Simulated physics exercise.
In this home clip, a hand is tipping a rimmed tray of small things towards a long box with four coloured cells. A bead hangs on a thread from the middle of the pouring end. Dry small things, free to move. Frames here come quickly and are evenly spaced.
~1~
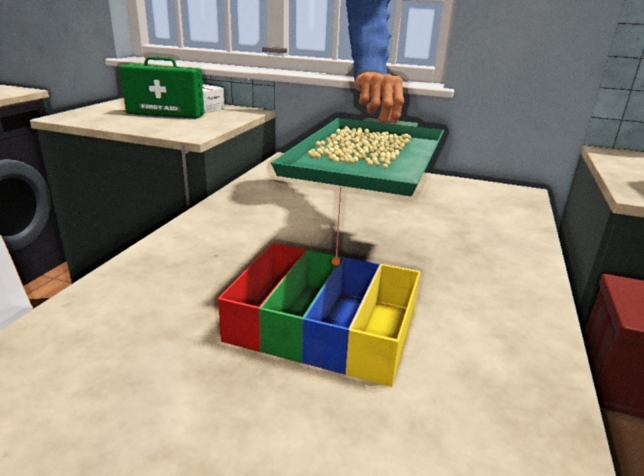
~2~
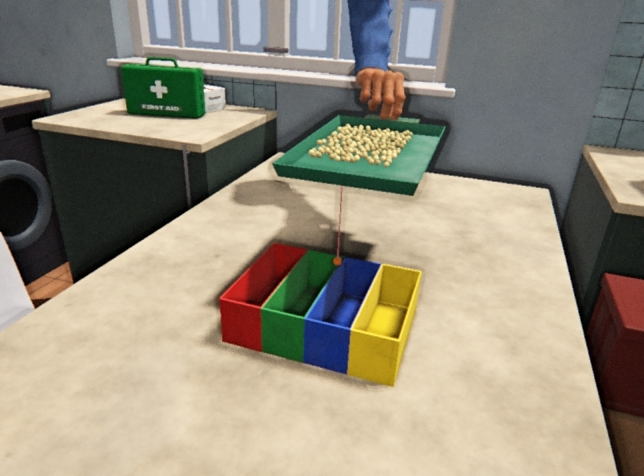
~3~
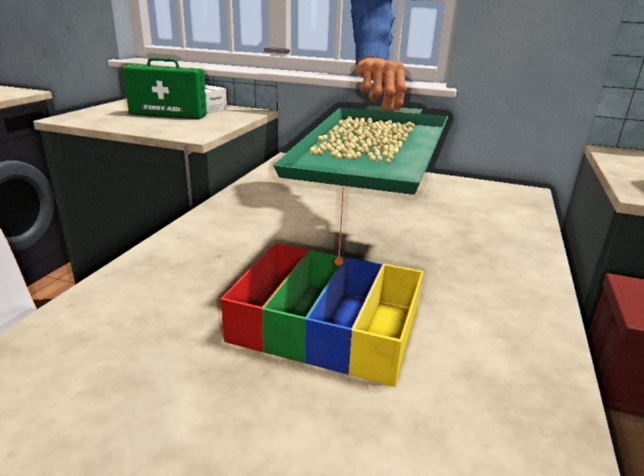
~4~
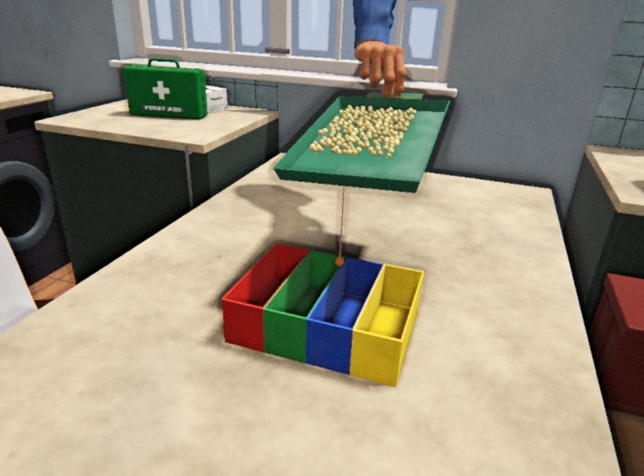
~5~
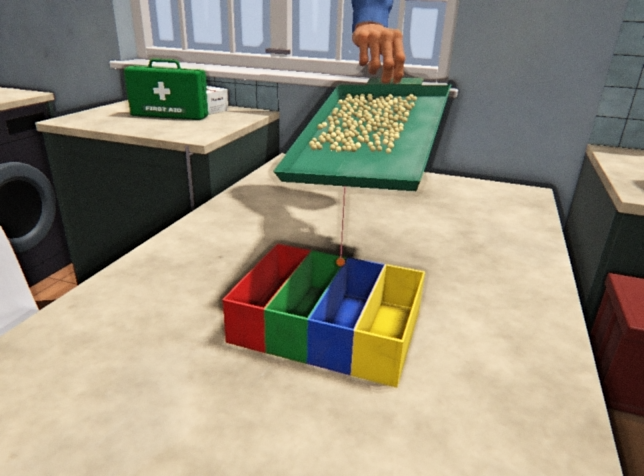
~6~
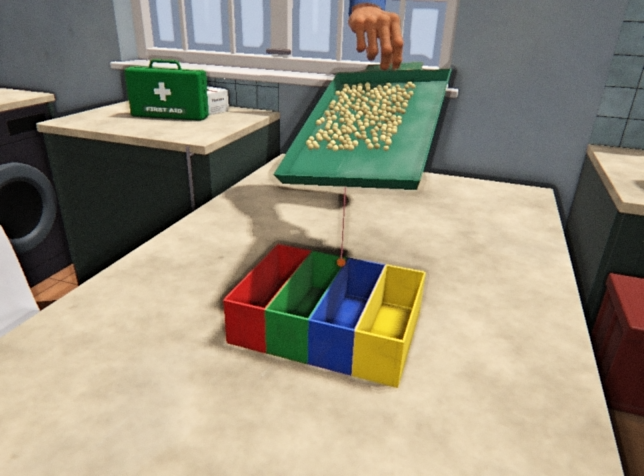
Green tray of small pale beans being tilted by a hand above a box with red, green, blue and yellow cells.
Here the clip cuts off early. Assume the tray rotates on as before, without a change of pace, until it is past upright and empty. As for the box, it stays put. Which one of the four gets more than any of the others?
Most: Red.
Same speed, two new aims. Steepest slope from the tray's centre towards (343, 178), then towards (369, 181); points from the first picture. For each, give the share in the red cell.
I'd put it at some 30 % and then some 0 %.
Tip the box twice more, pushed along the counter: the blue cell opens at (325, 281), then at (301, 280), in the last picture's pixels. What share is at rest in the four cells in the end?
Some 100 percent, followed by some 100 percent.
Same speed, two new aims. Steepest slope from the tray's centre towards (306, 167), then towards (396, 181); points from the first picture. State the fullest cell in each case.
First: The cell in red, second: The yellow one.
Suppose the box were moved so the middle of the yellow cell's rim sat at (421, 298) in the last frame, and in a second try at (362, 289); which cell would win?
The first placing favours the red cell, while the second favours the green one.
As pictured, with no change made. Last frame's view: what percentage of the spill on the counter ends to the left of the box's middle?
I make it about 90 percent or so.
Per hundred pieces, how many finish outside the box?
That comes to some 10 per cent.
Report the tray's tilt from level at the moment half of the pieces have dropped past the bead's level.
At about 75°.
Soon after the last picture, tray tipped steeply; about half on the tray; about a quarter in the red cell; a small part in the green cell; about a third falling or outside the box.
A little later, tray tipped past a quarter turn; a stray few on the tray; about two thirds in the red cell; about a quarter in the green cell; a stray few in the blue cell; about a quarter falling or outside the box.
Later still, tray tipped past a quarter turn; about two thirds in the red cell; about a quarter in the green cell; a stray few in the blue cell; a small part falling or outside the box.
At rest, tray tipped past a quarter turn; about two thirds in the red cell; about a quarter in the green cell; a stray few in the blue cell; none in the yellow cell; a small part outside the box.
